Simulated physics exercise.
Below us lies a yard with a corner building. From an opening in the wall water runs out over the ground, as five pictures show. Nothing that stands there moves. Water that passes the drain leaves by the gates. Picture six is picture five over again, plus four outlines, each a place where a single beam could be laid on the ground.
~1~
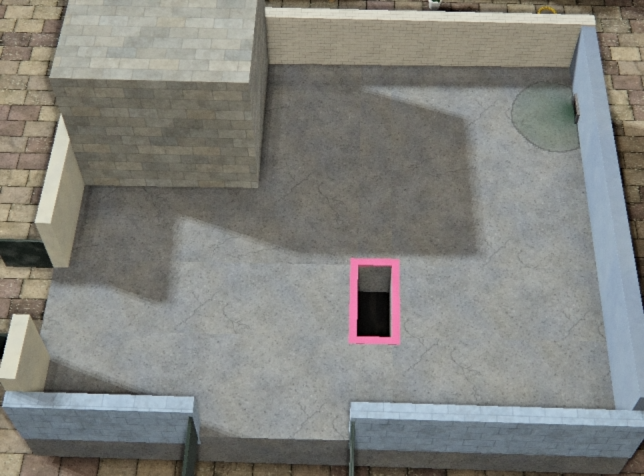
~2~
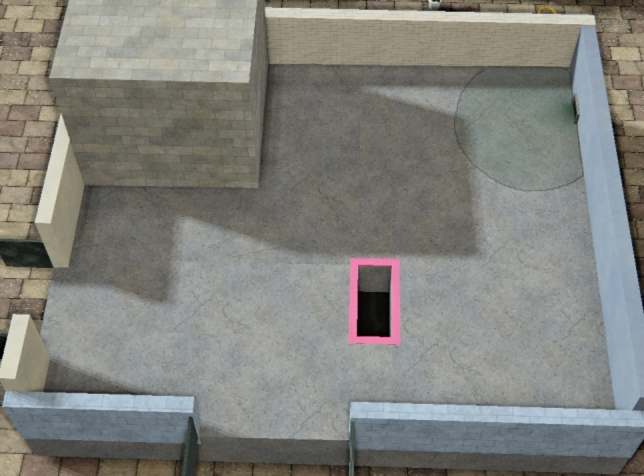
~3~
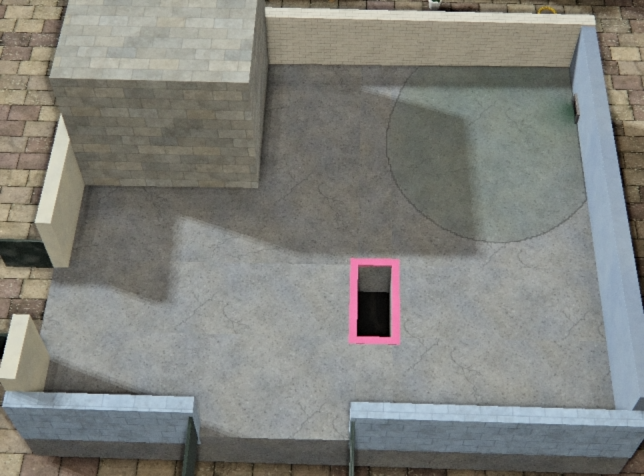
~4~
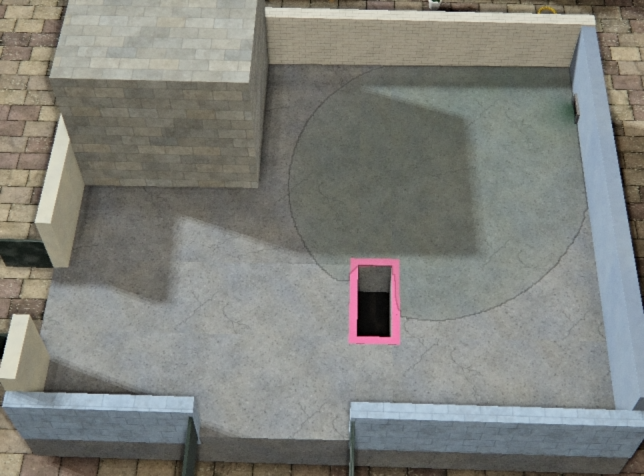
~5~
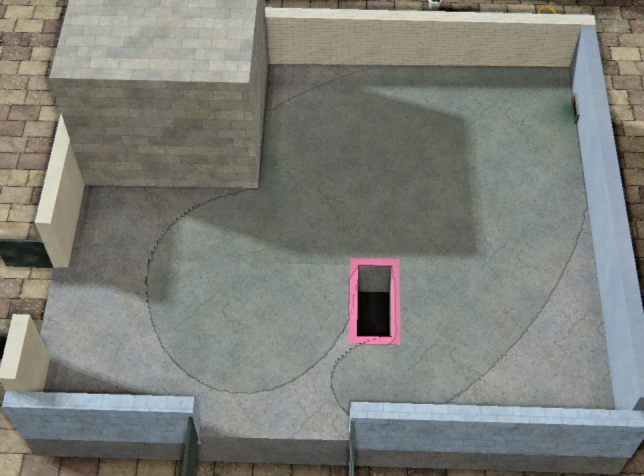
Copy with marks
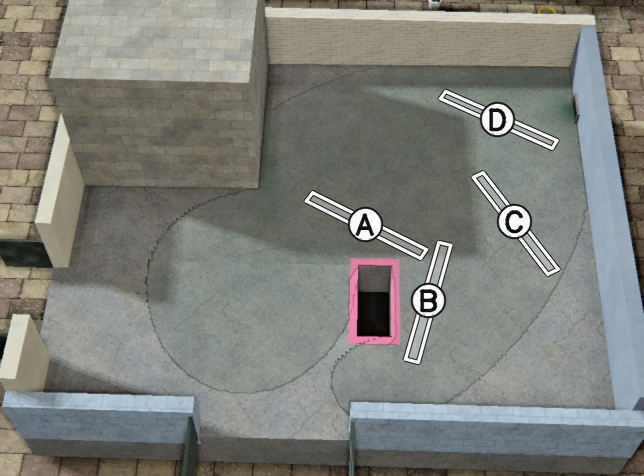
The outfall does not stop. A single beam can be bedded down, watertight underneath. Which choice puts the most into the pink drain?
B is best.
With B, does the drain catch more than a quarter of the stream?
No.
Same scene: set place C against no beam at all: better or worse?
It is worse.
In white, A from (309, 196) to (423, 253); B from (411, 360) to (444, 243); C from (478, 175) to (552, 271); D from (443, 95) to (554, 144).
With A, about 10 % of the stream goes into the pink drain, about 90 % out by the gates.
With B, about 19 % of the stream goes into the pink drain, about 81 % out by the gates.
With C, about 12 % of the stream goes into the pink drain, about 88 % out by the gates.
With D, about 9 % of the stream goes into the pink drain, about 91 % out by the gates.
